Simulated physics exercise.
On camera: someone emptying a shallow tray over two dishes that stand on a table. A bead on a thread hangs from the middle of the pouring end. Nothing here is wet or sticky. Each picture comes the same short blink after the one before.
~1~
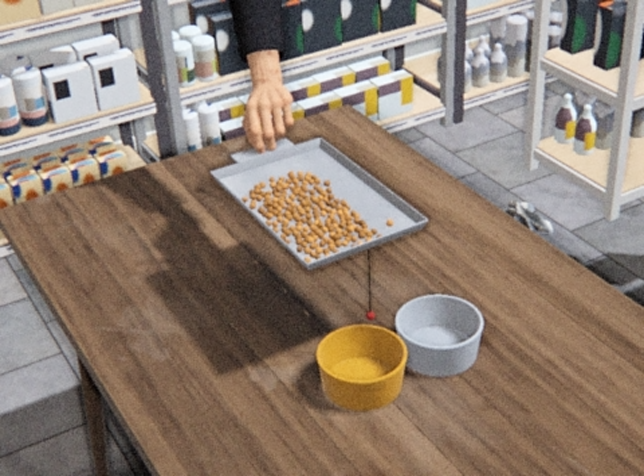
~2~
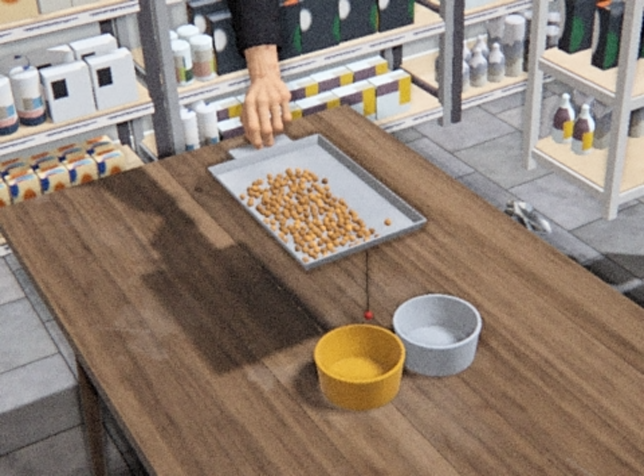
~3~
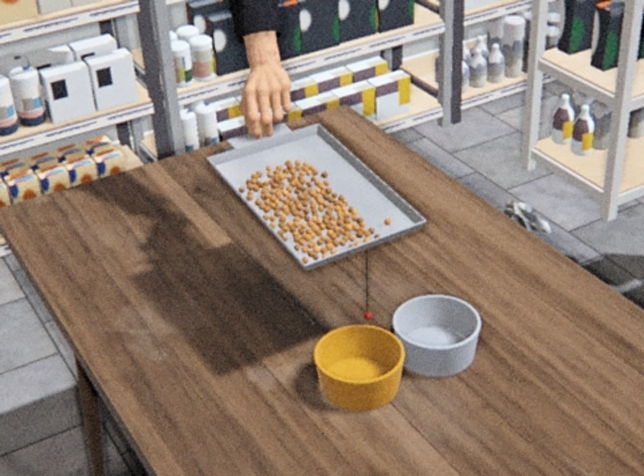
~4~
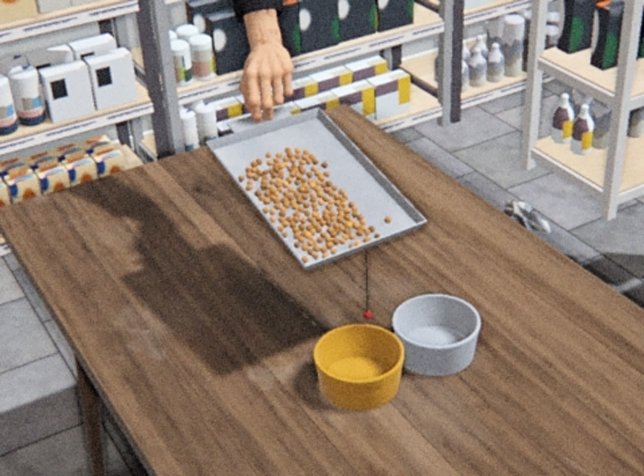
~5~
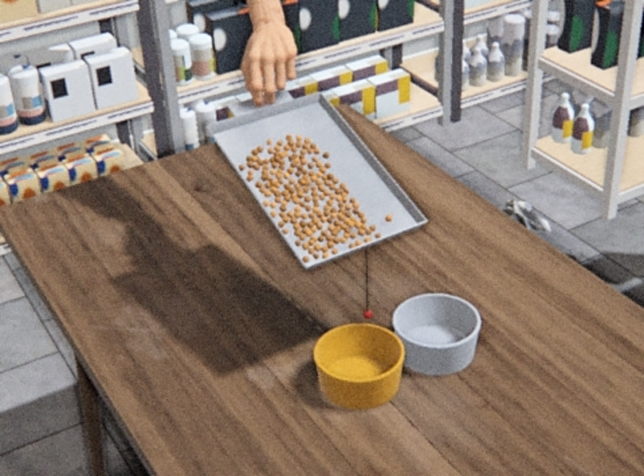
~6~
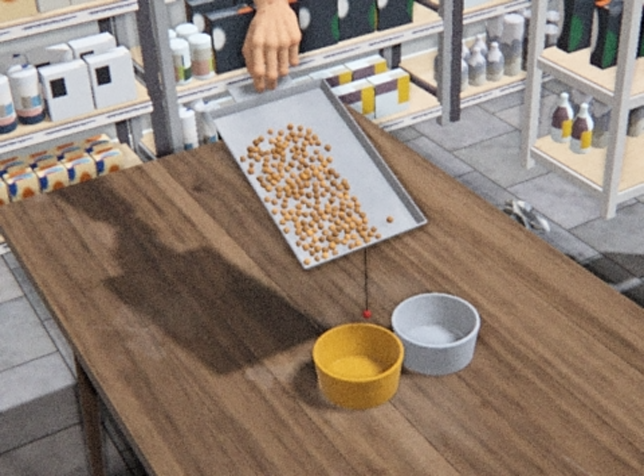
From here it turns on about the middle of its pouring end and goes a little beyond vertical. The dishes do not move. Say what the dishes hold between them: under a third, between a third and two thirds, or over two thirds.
They take over two thirds between them.
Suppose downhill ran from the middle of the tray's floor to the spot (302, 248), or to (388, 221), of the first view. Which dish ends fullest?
One: The left one. Two: The right-hand dish.
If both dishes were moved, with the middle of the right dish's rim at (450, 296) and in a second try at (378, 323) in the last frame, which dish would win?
In turn: The dish on the left; right.
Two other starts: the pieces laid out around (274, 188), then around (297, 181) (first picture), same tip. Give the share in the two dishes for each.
Near 50 % and 60 %.
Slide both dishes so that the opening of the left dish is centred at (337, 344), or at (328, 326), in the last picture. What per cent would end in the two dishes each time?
Near 70 % and 10 %.
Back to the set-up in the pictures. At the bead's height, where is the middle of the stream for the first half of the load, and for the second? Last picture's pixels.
First near (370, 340), later near (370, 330).
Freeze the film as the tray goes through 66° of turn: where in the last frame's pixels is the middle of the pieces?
Roughly at (353, 243).
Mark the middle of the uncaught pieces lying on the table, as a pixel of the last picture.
Around (393, 448).
Soon, tray tipped steeply; most on the tray; a stray few in the left dish; about a quarter in the air.
A while on, tray tipped past a quarter turn; a stray few on the tray; about half in the left dish; about a quarter in the right dish; a small part outside both; about a quarter in the air.
Towards the end, tray tipped past a quarter turn; about two thirds in the left dish; about a quarter in the right dish; a small part outside both.
Finally, tray tipped past a quarter turn; about two thirds in the left dish; about a quarter in the right dish; a small part outside both.
